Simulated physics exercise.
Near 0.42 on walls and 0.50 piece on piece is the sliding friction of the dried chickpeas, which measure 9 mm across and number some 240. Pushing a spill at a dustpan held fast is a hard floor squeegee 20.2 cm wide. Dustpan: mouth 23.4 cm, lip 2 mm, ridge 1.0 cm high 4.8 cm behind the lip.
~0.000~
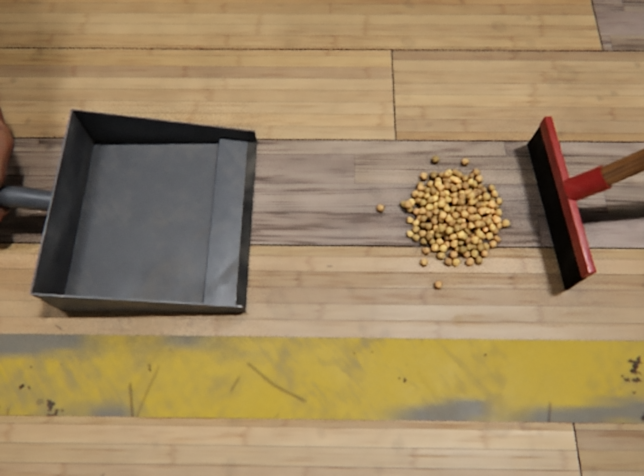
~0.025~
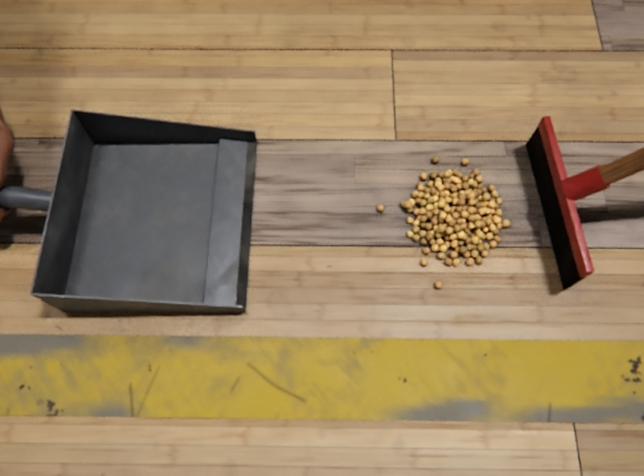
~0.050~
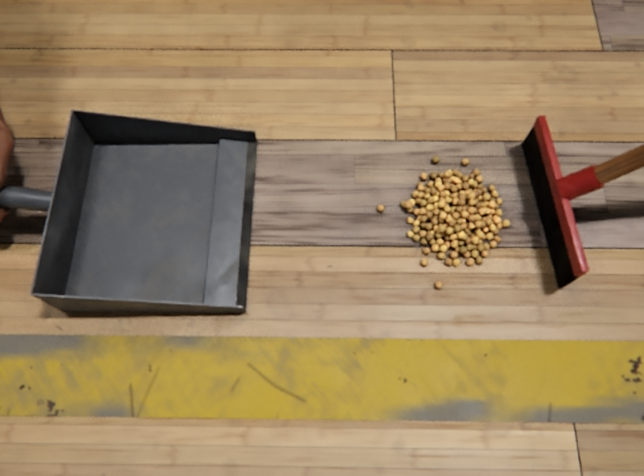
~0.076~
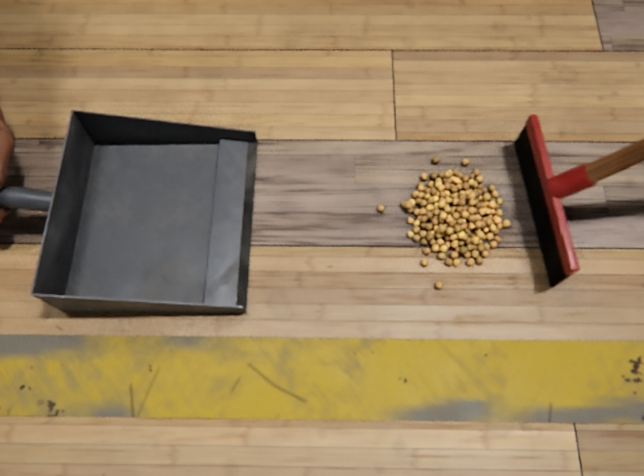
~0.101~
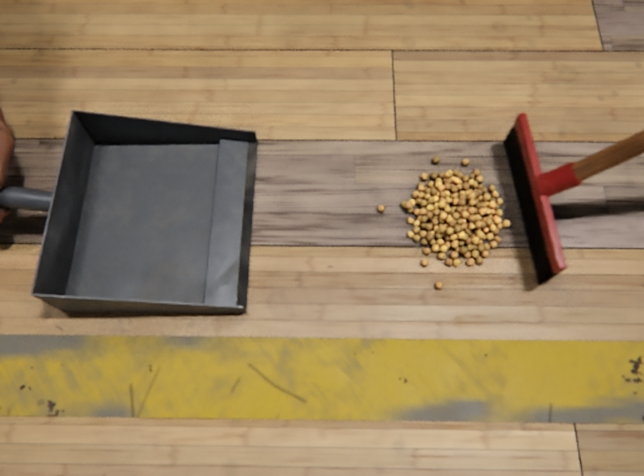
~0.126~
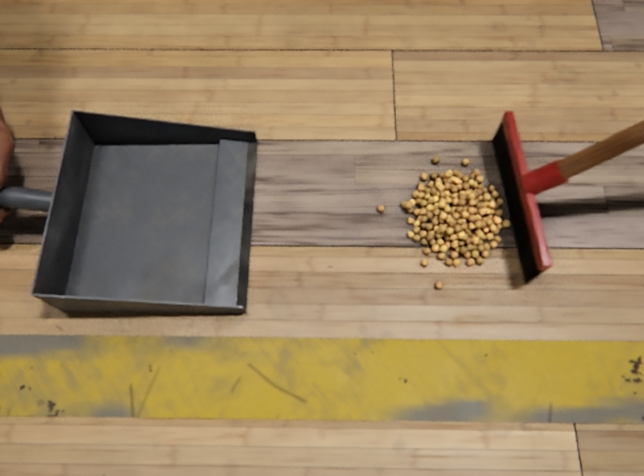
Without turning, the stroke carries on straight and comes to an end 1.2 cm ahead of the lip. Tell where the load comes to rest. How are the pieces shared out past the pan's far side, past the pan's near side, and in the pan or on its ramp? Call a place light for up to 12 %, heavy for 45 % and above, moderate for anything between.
Far side: Light; near side: Light; pan: Moderate.
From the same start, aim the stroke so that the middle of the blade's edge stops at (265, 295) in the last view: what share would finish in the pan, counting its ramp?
Close to 40 in a hundred.
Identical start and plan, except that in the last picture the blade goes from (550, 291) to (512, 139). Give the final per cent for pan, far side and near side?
Pan 20 % / far 0 % / near 30 %.
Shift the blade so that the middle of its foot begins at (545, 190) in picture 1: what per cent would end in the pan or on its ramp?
30 %.
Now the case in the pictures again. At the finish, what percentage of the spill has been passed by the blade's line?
Estimate: Near 15 %.
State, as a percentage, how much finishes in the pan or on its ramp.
I reckon around 40 in a hundred.
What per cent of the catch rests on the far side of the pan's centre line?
Some 90 per cent.
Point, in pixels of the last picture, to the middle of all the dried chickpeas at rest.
My guess is close to (252, 198).
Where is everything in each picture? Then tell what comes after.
The first frame shows blade from (587, 273) to (545, 124), moved 0.0 cm, 0 of the pieces shifted so far; middle of the pieces at (454, 214); pan at (150, 220).
The second frame shows blade from (585, 272) to (544, 124), moved 0.2 cm, 0 of the pieces shifted so far; middle of the pieces at (454, 214).
The third frame shows blade from (580, 271) to (539, 124), moved 0.8 cm, 0 of the pieces shifted so far; middle of the pieces at (454, 214).
The fourth frame shows blade from (571, 270) to (531, 123), moved 1.8 cm, 0 of the pieces shifted so far; middle of the pieces at (454, 215).
The fifth frame shows blade from (558, 268) to (520, 121), moved 3.2 cm, 0 of the pieces shifted so far; middle of the pieces at (454, 215).
The sixth frame shows blade from (544, 266) to (507, 119), moved 4.8 cm, 0 of the pieces shifted so far; middle of the pieces at (454, 215); pan at (150, 221). The blade's pace is about 0.63 m/s, heading 9 degrees away from the viewer's side.
Then, at 0.37 s, middle of the blade 18 cm from the lip; 0 % over the lip, far side 0 %, near side 0 %.
After 0.53 s, middle of the blade 8 cm from the lip; 0 % over the lip, far side 5 %, near side 0 %.
Then, at 0.82 s, middle of the blade 2 cm from the lip; 40 % over the lip, far side 10 %, near side 0 %.
In the end, at 1.3 s, far side 10 %, near side 0 %, pan 40 %, in front of the lip or behind the blade 50 %.
